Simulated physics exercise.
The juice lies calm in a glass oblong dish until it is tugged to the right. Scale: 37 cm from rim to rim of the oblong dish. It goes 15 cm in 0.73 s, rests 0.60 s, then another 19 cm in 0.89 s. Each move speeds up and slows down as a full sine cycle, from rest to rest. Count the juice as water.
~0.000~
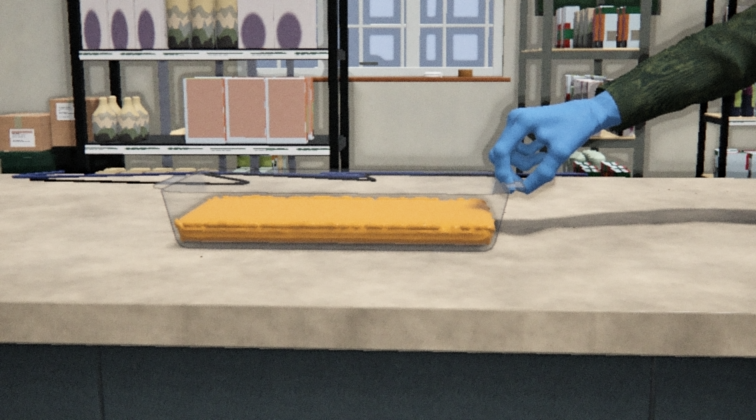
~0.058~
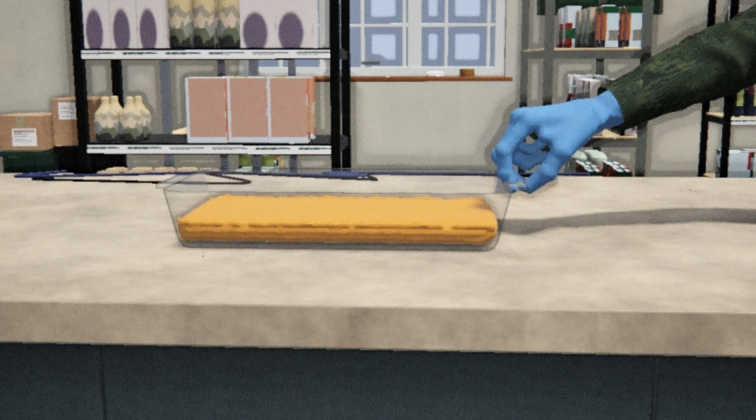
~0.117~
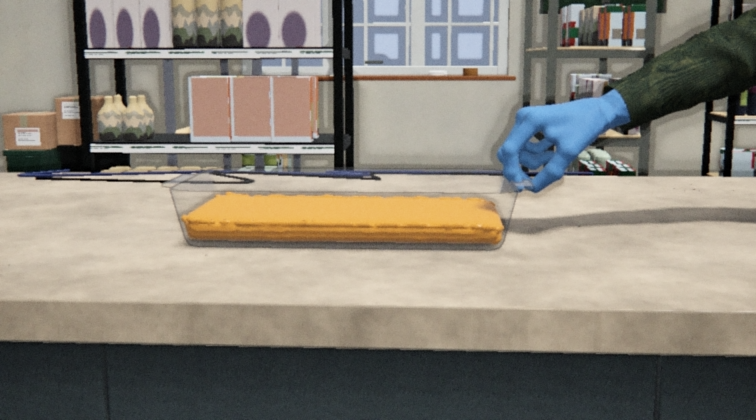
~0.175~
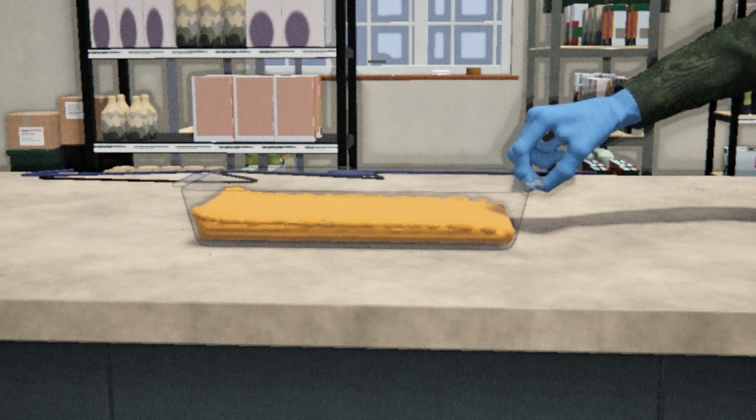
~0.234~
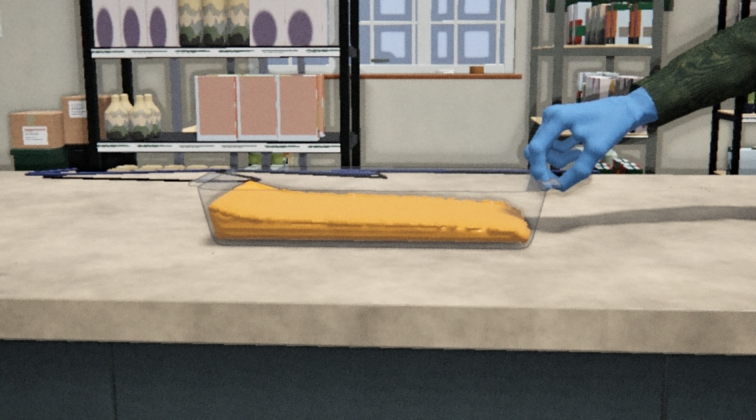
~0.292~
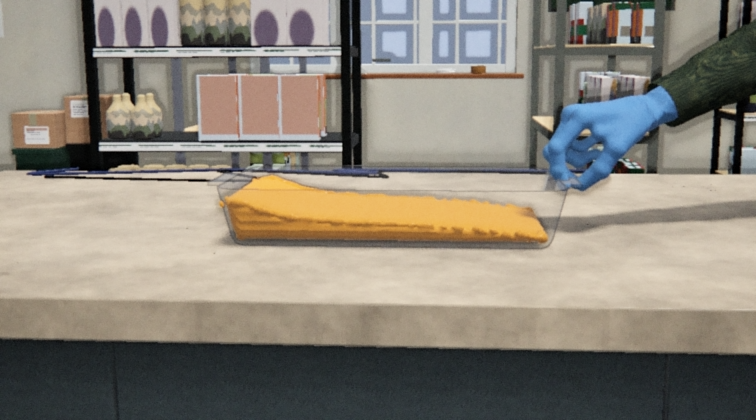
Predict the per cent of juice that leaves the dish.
Loss: About 20 per cent.
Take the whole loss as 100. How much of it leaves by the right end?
Near 90 in a hundred.
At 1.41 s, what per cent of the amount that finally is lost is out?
About 40 per cent.
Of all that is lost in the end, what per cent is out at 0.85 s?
Some 20 per cent.
Then, 0.85 s in, it has gone 15 cm; 0 per cent is out over the left end and 4 over the right.
Then, 1.41 s in, it has gone 15 cm; 0 per cent is out over the left end and 7 over the right.
Then, 1.96 s in, it has gone 31 cm; 1 per cent is out over the left end and 7 over the right.
Then, 2.52 s in, it has gone 34 cm; 1 per cent is out over the left end and 18 over the right.
Finally, 20 per cent is out in all, 2 of it over the left end.
